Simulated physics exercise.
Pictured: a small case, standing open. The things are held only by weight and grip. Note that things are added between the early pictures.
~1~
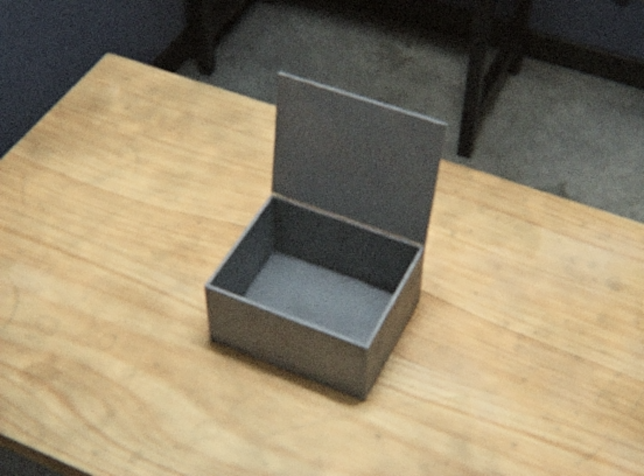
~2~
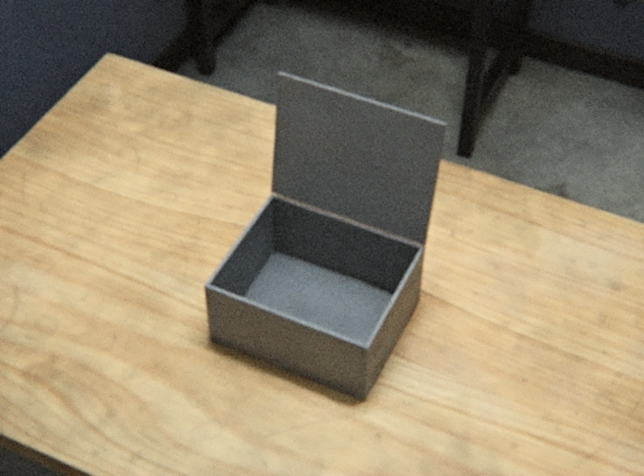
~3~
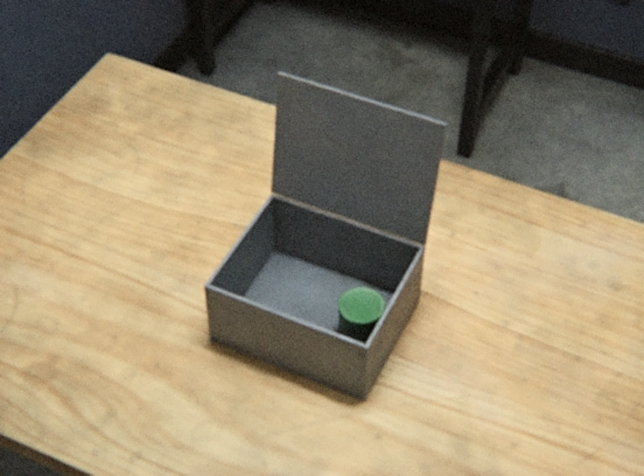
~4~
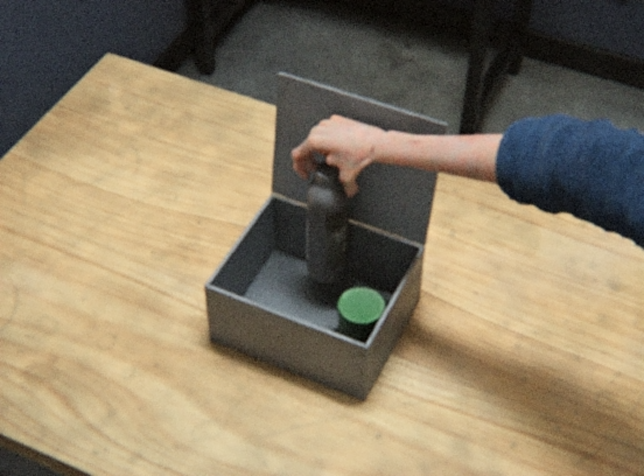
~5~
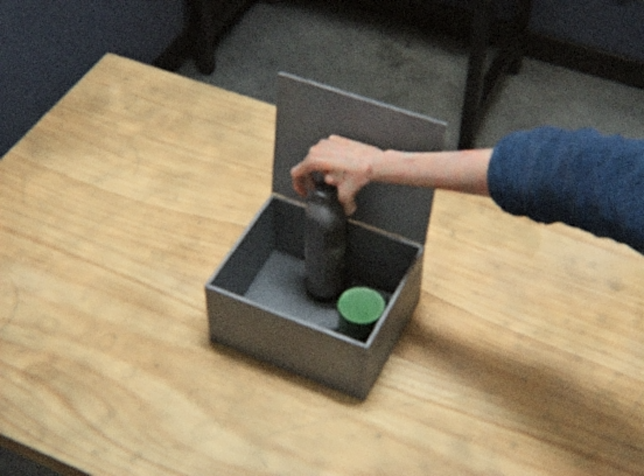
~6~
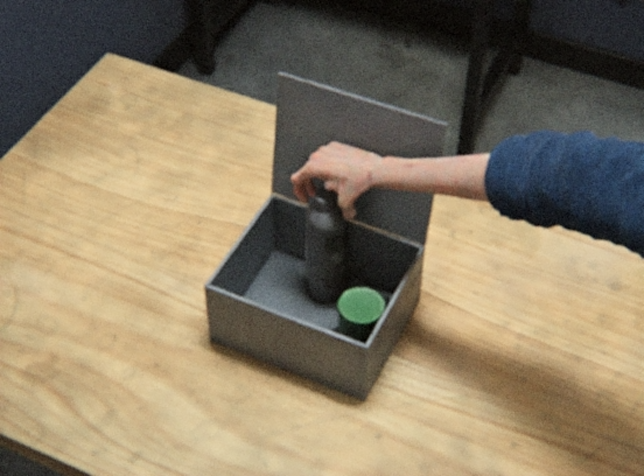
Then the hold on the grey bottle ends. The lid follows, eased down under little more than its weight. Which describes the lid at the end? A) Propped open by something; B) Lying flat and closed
Option A: Propped open by something.
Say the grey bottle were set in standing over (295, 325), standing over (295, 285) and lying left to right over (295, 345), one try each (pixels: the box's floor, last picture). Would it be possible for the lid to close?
So, one: It remains raised; two: It remains raised; three: It drops fully.
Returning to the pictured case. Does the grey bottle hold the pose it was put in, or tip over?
Looking at the last picture, the grey bottle sits at an angle.
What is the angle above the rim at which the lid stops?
The answer is about 14 degrees.
Then, 1.30 s after the last picture, lid 81° above the rim.
Then, 1.70 s after the last picture, lid 54° above the rim; grey bottle tipped 11° from how it was near (320, 251).
Then, 1.90 s after the last picture, lid 32° above the rim; grey bottle tipped 30° from how it was near (309, 269).
Then, 2.30 s after the last picture, lid 14° above the rim; grey bottle tipped 50° from how it was near (299, 291).
At rest, lid 14° above the rim; tipped over in the box, grey bottle; green tin in place. Seen from the same camera at the end, grey bottle near (299, 291).
